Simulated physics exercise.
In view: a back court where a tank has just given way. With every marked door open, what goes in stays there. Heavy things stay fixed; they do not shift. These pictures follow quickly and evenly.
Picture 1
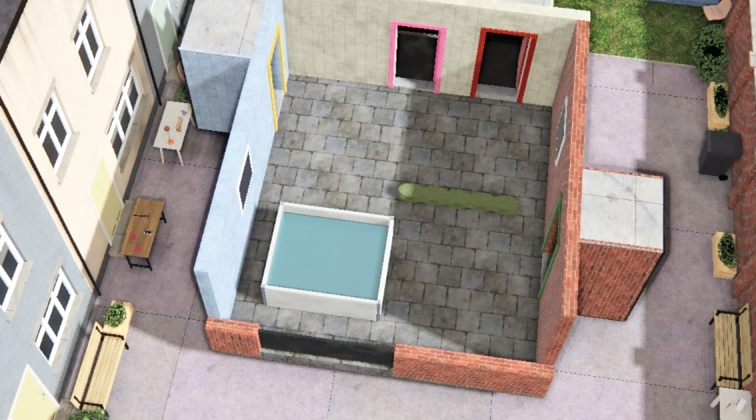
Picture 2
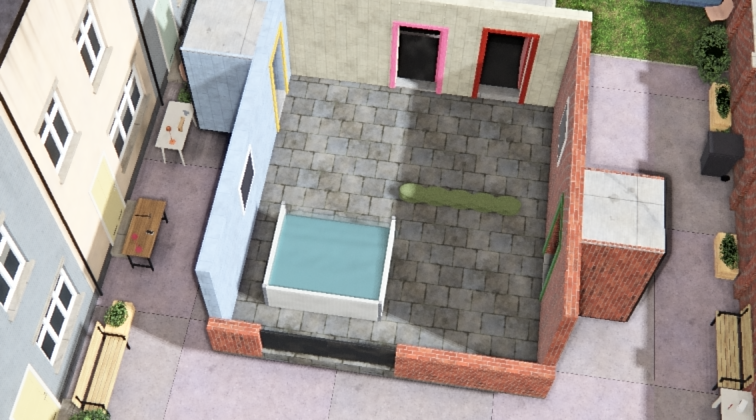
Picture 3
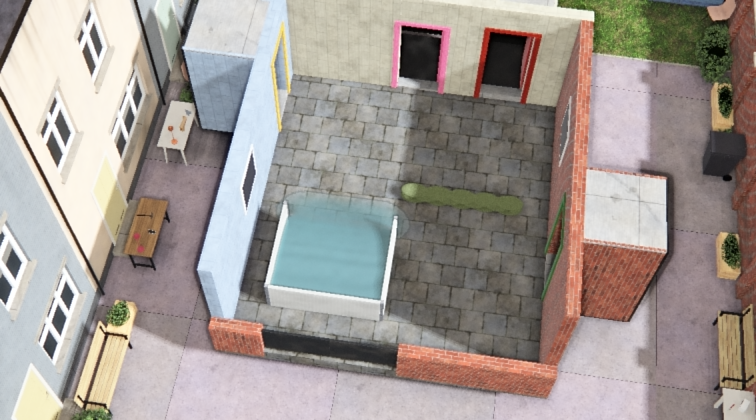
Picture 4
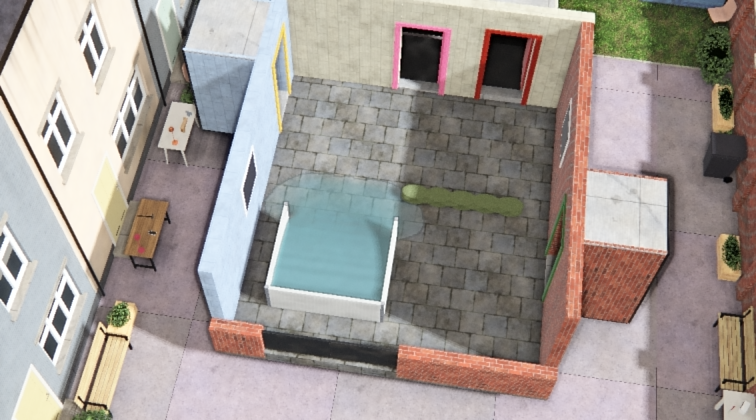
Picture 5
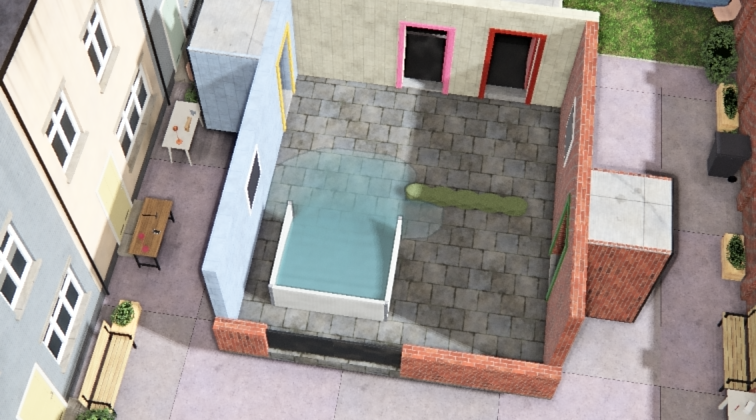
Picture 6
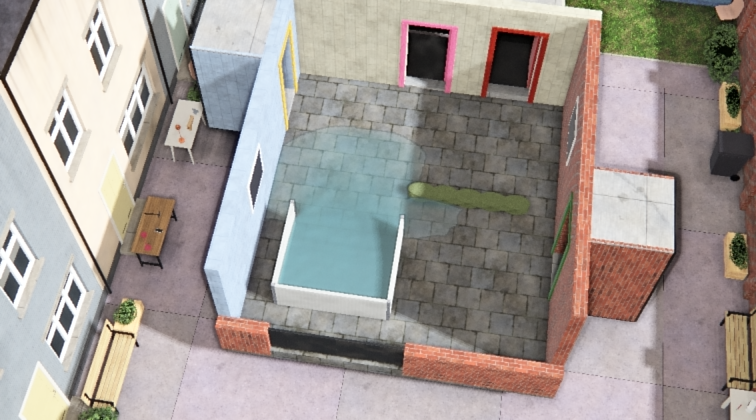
A white-walled tank of water in a paved courtyard lost its far side, and the water poured out across the grey stones, spreading toward the back wall and around one end of a green hedge-like strip.
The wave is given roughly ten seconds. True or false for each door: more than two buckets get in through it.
The yellow door: True; the pink door: True; the green door: False; the red door: False.
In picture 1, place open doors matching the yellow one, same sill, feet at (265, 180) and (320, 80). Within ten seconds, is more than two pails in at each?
In order: Falls short, exceeds it.
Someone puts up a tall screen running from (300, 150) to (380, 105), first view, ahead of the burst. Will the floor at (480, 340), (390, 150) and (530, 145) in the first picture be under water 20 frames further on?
Results in sequence: Bone-dry / swamped / swamped.
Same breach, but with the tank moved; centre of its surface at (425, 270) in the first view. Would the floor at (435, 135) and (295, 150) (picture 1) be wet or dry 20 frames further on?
Point 1: Not wet; point 2: Soaked through.
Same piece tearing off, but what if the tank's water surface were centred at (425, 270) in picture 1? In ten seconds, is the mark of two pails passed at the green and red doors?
For the green door the answer is yes, past it, for the red door it is no, short of it.
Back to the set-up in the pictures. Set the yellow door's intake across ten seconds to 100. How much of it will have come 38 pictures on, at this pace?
Result: 100 % of the ten-second total.
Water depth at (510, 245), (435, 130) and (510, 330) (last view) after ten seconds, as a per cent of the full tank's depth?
6, 12, 8 %.
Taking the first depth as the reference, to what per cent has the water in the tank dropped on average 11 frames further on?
Near 26 in a hundred.
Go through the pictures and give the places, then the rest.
In the first frame, the tank at (329, 253) is whole and still.
In the second frame, the front is at a hidden place, out from the gap on the tank's far side.
In the third frame, water pours out on the tank's far side and has run to (283, 205).
In the fourth frame, water pours out on the tank's far side and has run to (278, 190).
In the fifth frame, water pours out on the tank's far side and has run to (274, 173).
In the sixth frame, water pours out on the tank's far side and has run to (327, 130).
A moment on, water covers 40 % of the floor; the yellow door wet at the sill, nothing in, the pink door under two buckets in, the green door not reached, the red door not reached.
Next, water covers 50 % of the floor; the yellow door wet at the sill, nothing in, the pink door far over two buckets in, the green door wet at the sill, nothing in, the red door wet at the sill, nothing in.
Then, water covers 55 % of the floor; the yellow door over two buckets in, the pink door far over two buckets in, the green door wet at the sill, nothing in, the red door wet at the sill, nothing in.
Later, water covers 75 % of the floor; the yellow door far over two buckets in, the pink door far over two buckets in, the green door wet at the sill, nothing in, the red door wet at the sill, nothing in.
In the end, water covers 95 % of the floor; the yellow door far over two buckets in, the pink door far over two buckets in, the green door wet at the sill, nothing in, the red door wet at the sill, nothing in.
